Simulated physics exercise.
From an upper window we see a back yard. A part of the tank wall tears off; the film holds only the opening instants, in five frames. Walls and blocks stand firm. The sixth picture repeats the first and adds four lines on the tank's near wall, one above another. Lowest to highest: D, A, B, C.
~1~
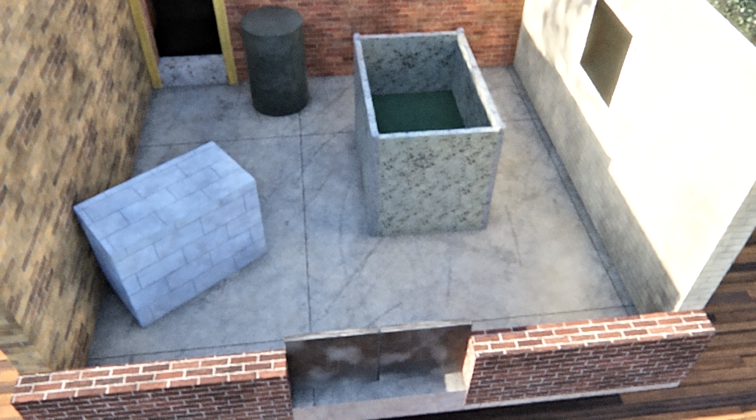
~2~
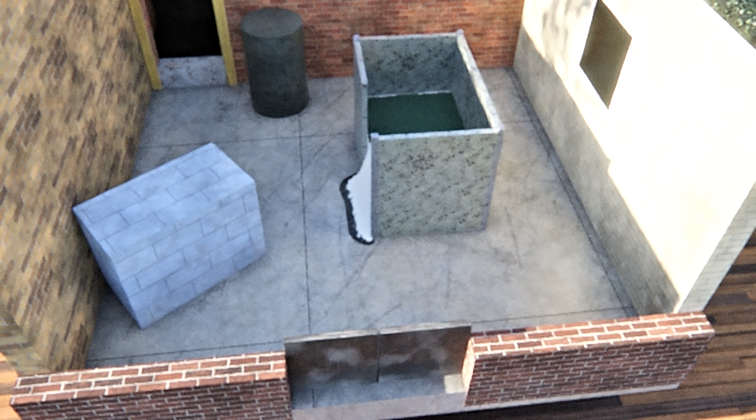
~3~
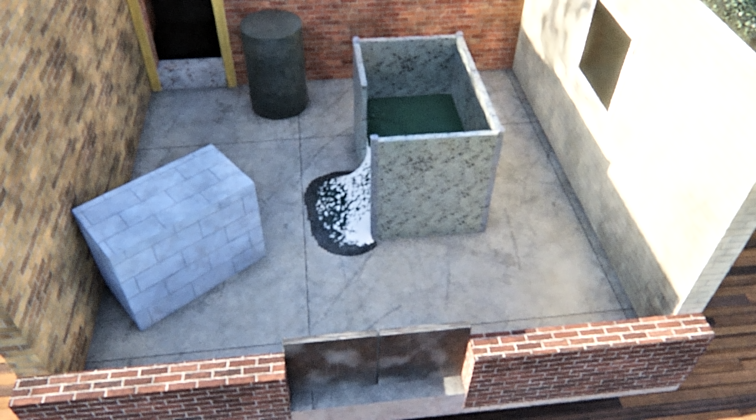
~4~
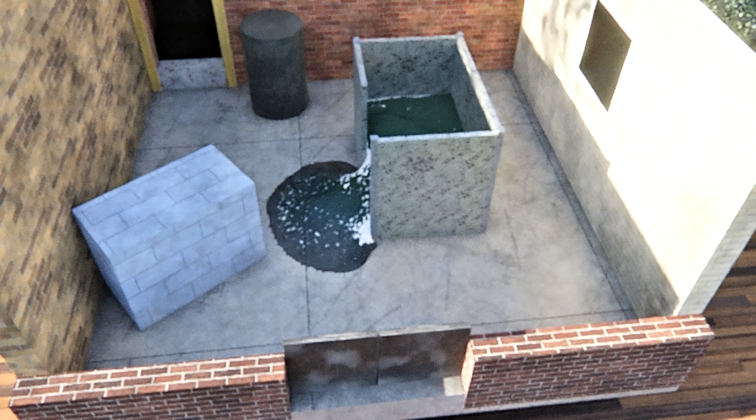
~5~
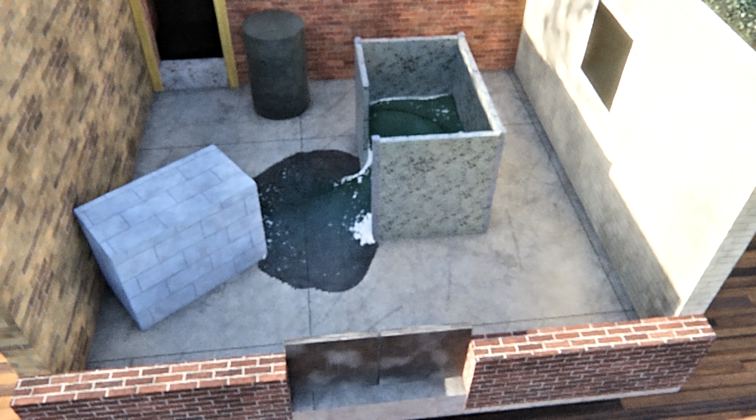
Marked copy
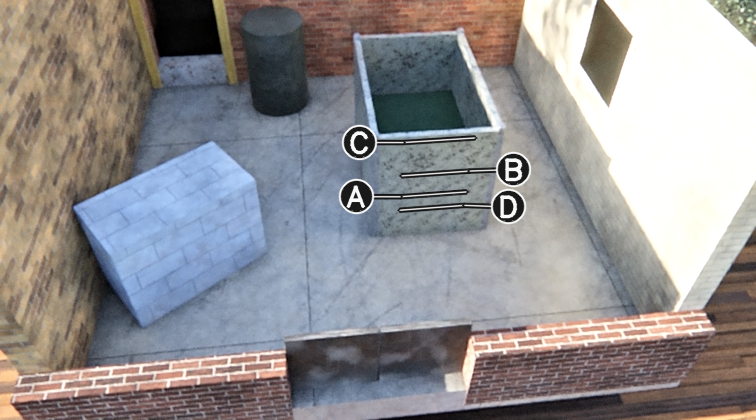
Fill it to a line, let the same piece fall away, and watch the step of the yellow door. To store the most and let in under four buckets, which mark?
Use level B.
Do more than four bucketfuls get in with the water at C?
Yes, that goes wrong.
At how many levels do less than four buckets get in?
Three.
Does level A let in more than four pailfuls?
No, that is safe.
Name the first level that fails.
The answer is C.
In white, A at (433, 194); B at (435, 173); C at (439, 140); D at (432, 207); from the bottom up D, A, B, C.
If A is chosen, nothing gets over.
If B is chosen, a bucket or two gets in.
If C is chosen, about 11 bucketfuls get in.
If D is chosen, nothing gets over.
